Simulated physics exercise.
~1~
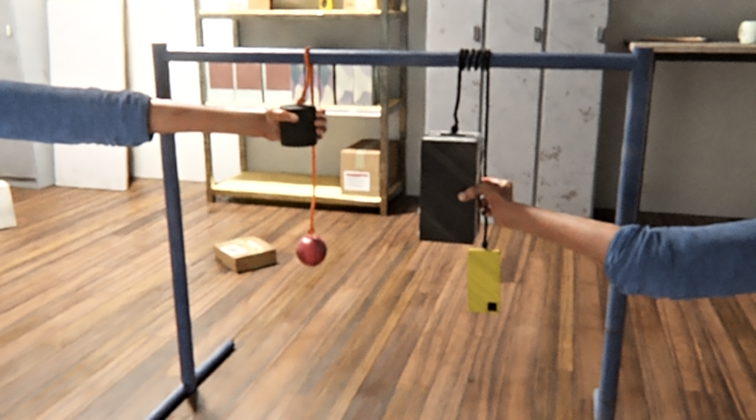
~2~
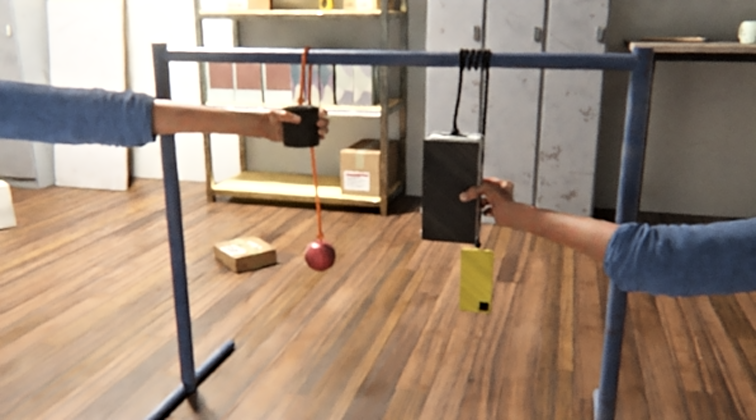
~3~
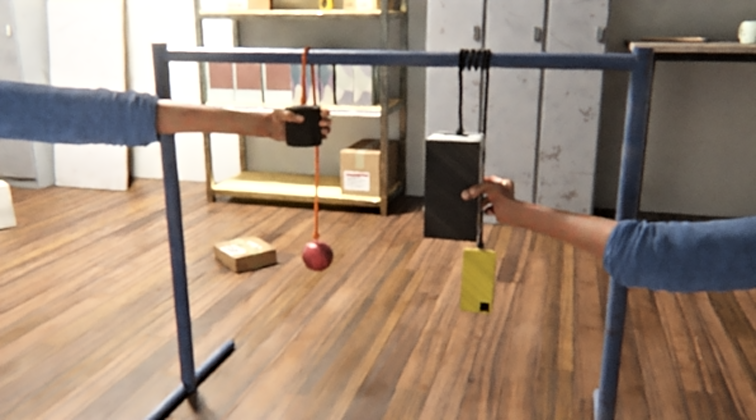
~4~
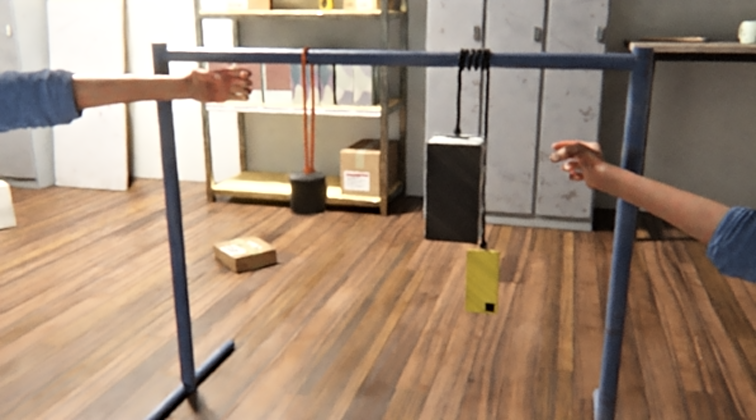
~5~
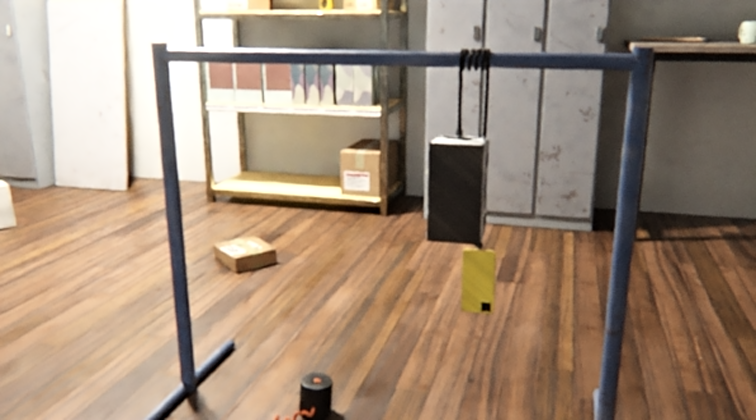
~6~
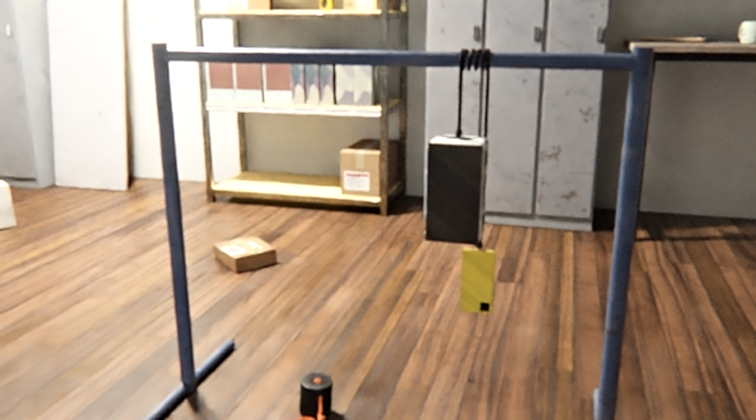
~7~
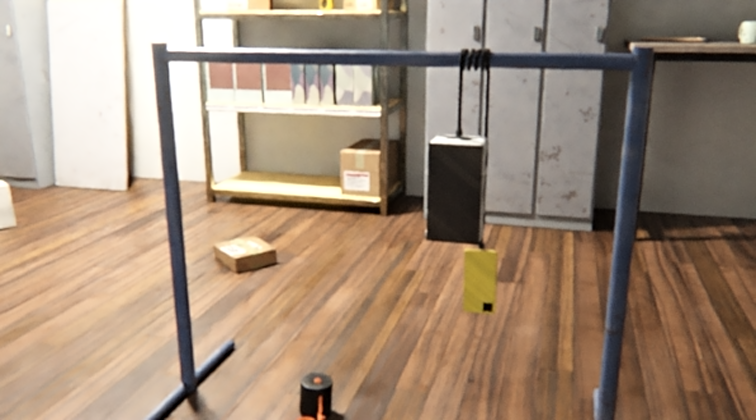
Two hands let go, and the black cylinder drops to the floor while the box stays hanging.
